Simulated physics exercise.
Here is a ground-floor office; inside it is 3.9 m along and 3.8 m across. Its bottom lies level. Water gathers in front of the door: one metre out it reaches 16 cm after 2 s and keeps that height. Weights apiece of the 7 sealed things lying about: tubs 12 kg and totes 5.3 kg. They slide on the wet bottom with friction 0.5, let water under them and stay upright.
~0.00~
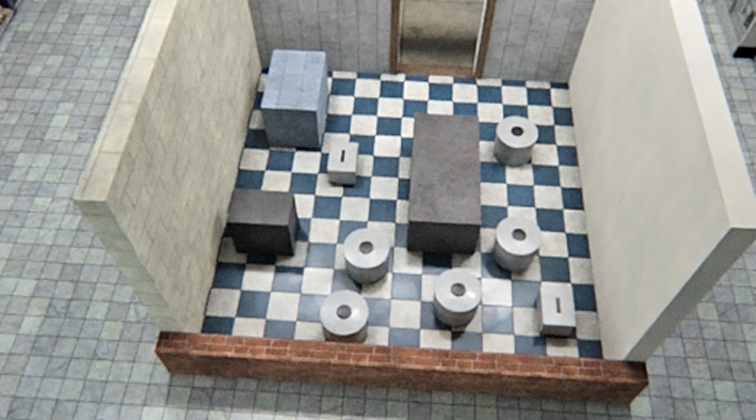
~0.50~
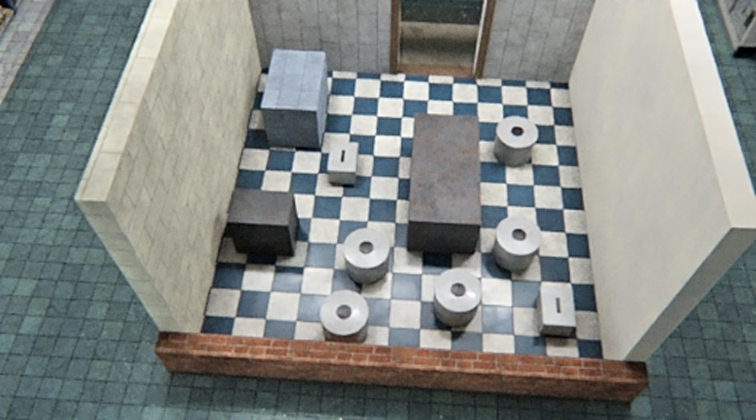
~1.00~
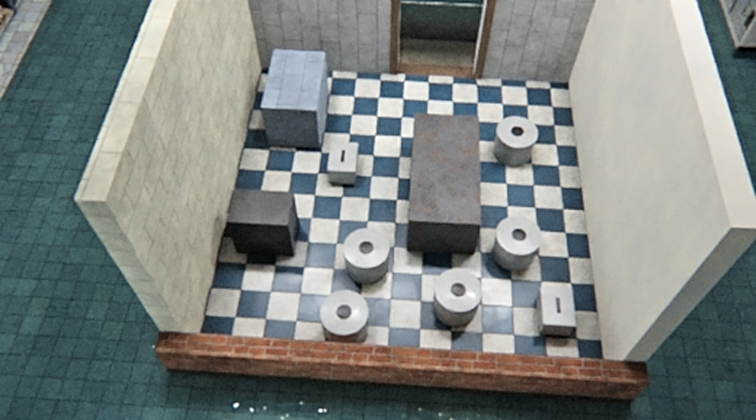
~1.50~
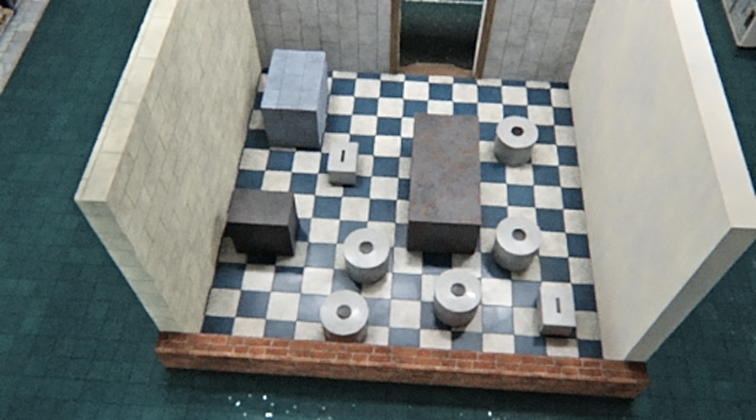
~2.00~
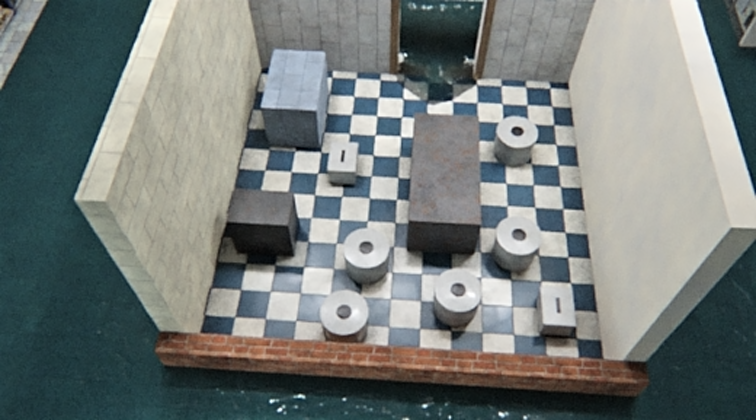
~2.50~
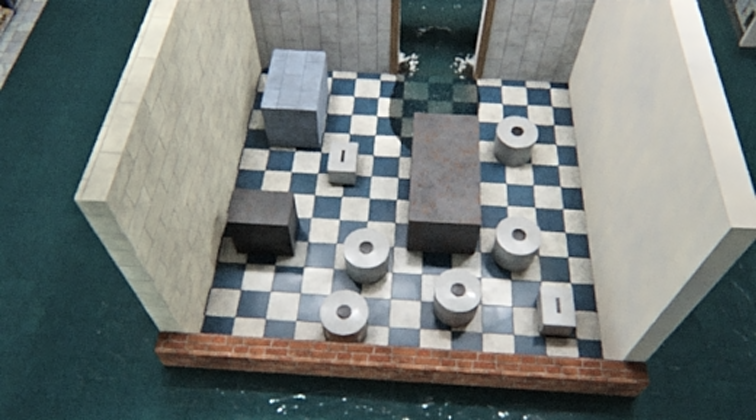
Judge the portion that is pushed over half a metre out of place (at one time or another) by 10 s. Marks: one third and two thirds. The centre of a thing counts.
That comes to not even a third.
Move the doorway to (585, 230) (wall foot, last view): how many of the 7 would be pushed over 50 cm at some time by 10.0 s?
Then 3.
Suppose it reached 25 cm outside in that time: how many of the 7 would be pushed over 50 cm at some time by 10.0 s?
In that case 5 of them.
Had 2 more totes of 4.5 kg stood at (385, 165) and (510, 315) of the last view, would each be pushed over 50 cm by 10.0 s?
In turn: Past it, under.
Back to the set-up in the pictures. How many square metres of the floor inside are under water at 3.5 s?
About 4.0 m2.
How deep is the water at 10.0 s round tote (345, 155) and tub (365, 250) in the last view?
Roughly 5 and 4 cm.
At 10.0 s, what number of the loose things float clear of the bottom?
1 of them.
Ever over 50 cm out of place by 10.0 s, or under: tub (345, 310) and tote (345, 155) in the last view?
In turn: Less, more.
After 3.5 s 0 of 7 are over 50 cm from their spots; 0 afloat.
After 4.5 s 1 of 7 are over 50 cm from their spots; 0 afloat.
After 7.0 s 1 of 7 are over 50 cm from their spots; 1 afloat.
After 10.0 s 1 of 7 are over 50 cm from their spots, and 1 have been at some point; 1 afloat.
